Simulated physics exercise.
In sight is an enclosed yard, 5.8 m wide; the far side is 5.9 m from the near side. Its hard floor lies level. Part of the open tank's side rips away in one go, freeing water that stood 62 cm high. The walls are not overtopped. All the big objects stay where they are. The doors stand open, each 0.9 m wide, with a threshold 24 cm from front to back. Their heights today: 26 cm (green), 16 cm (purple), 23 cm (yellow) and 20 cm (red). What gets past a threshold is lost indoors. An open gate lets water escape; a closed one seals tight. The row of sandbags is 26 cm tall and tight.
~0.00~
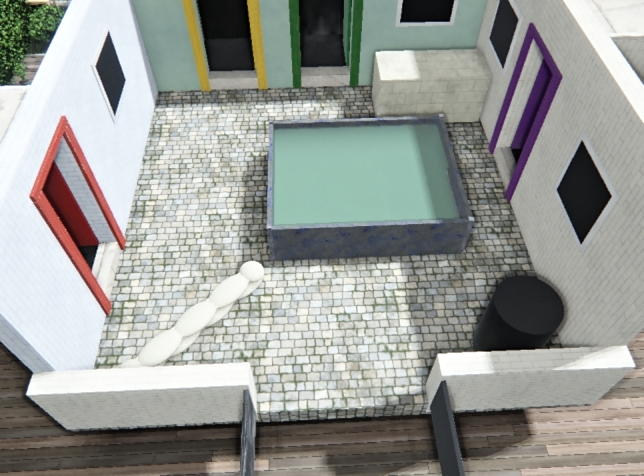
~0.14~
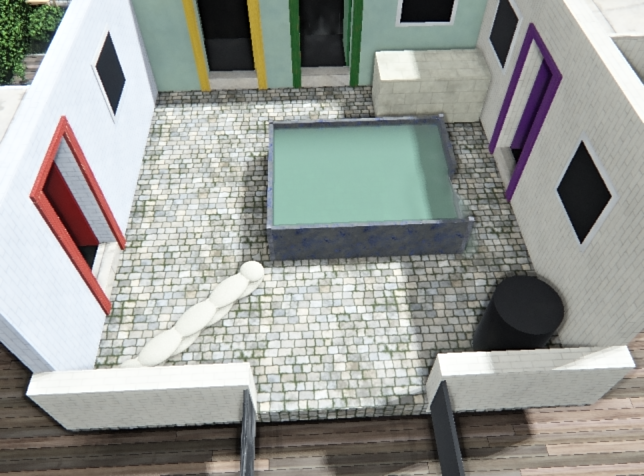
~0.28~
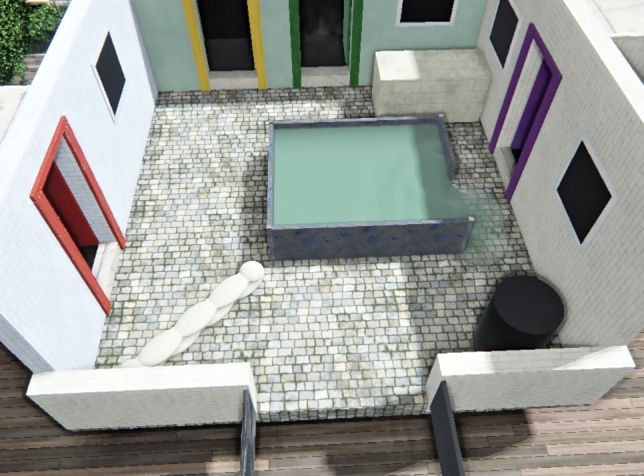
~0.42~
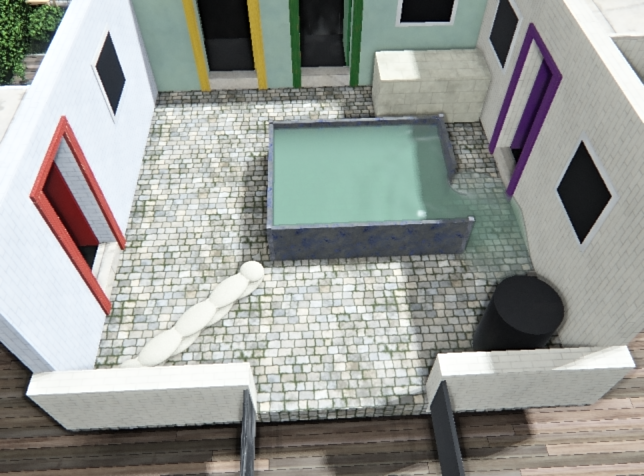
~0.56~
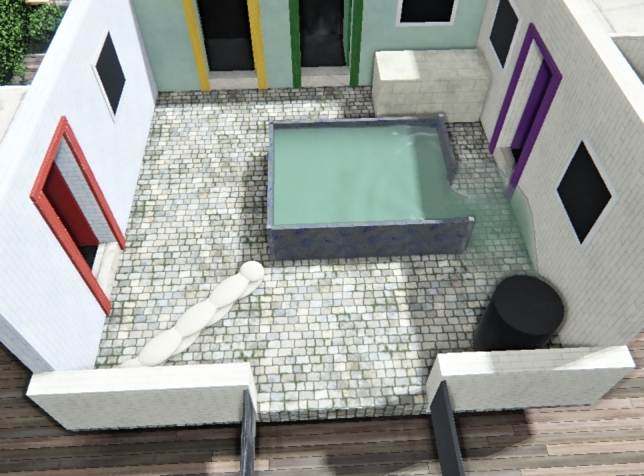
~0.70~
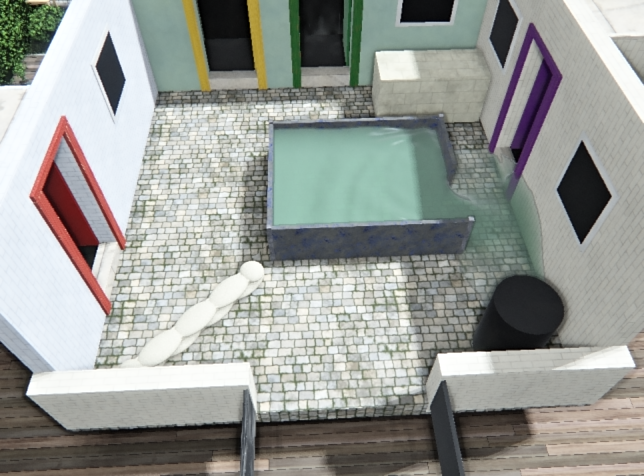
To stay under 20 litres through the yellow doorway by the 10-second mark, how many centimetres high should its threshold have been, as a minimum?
Some 6 cm above the ground.
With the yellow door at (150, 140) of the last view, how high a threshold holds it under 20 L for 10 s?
About 9.0 cm.
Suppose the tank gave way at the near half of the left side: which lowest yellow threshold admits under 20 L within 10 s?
About 16 cm.
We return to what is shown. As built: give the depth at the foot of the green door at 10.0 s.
Some 7.0 cm.
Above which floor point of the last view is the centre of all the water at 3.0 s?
Near (407, 215).
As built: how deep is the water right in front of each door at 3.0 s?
Depths in cm: Green 0, purple 19, yellow 0, red 0.
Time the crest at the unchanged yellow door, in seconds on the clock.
At about 7.0 s.
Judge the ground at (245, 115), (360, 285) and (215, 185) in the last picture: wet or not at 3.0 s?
In turn: Still dry, wet, not reached.
After 1.4 s water covers 15 % of the floor, deepest (49 cm) near (506, 227); it has not reached the yellow door.
After 3.0 s water covers 45 % of the floor, deepest (50 cm) near (572, 377); it has not reached the yellow door.
After 10.0 s water covers 95 % of the floor, deepest (16 cm) near (88, 400); 7 cm at the yellow door, 0 litres in over its 23 cm threshold.
At the yellow door as built, the water arrived by 4.4 s and peaked near 11 cm at 6.8 s.
Run again over the same 10 s with other heights there, 27 litres in over 5.5 cm, 14 litres over 6.5 cm. The limit of 20 litres is kept from about 6 cm up.
